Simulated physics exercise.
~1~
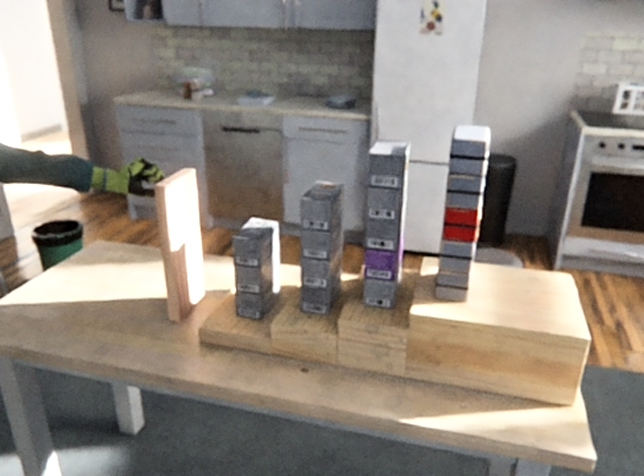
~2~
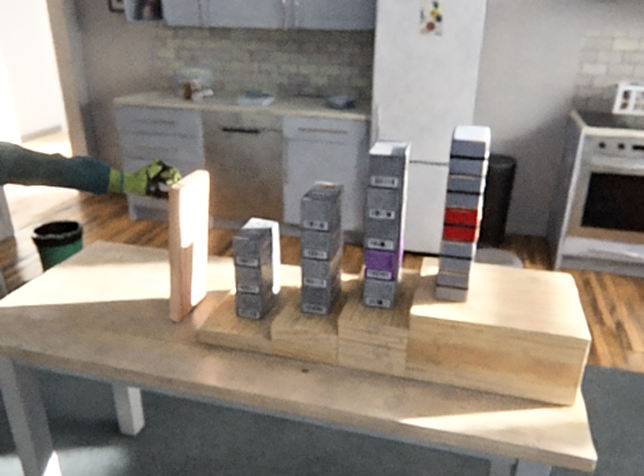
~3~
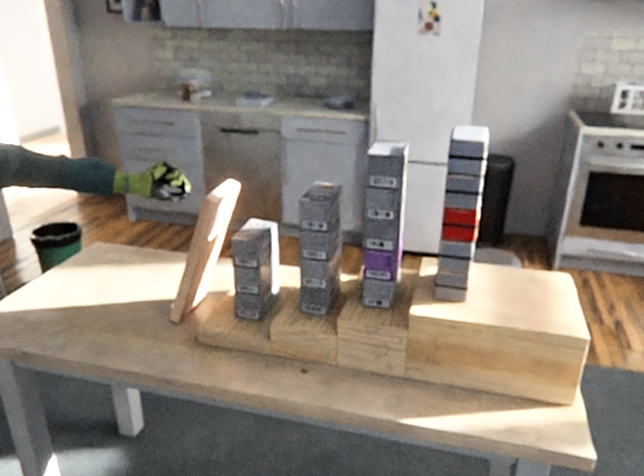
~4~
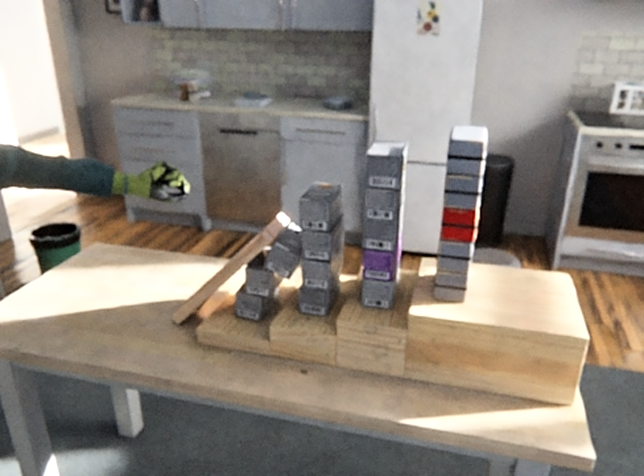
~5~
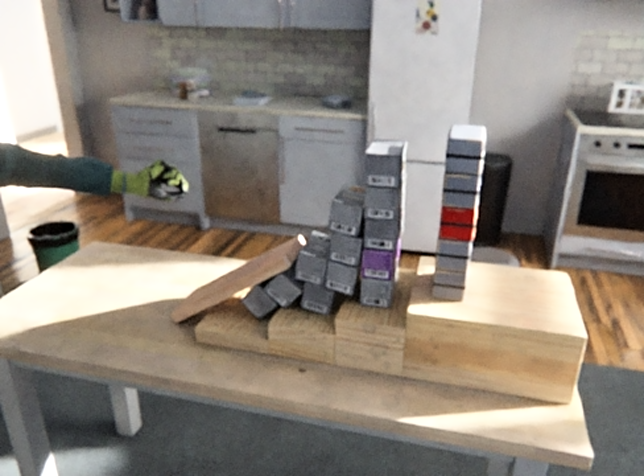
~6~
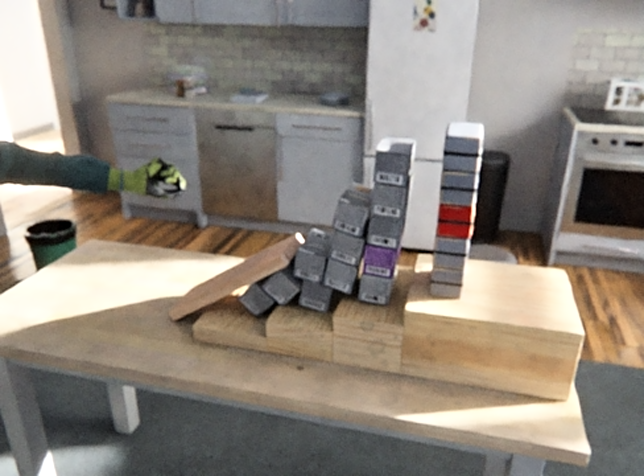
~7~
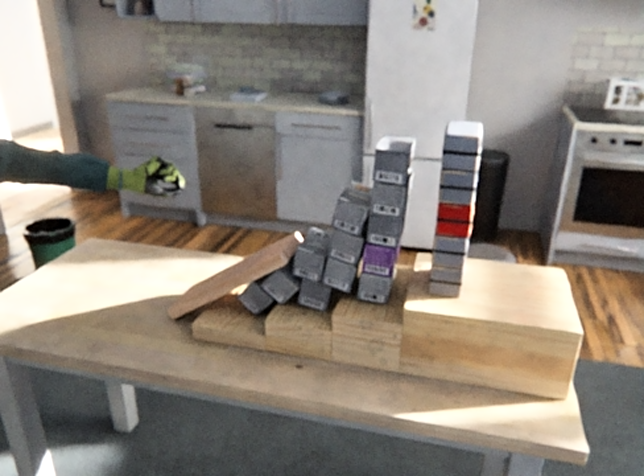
In a kitchen, a gloved hand tipping a board rightward into stepped grey stacks, nearer ones slumping, the red-marked stack still standing.
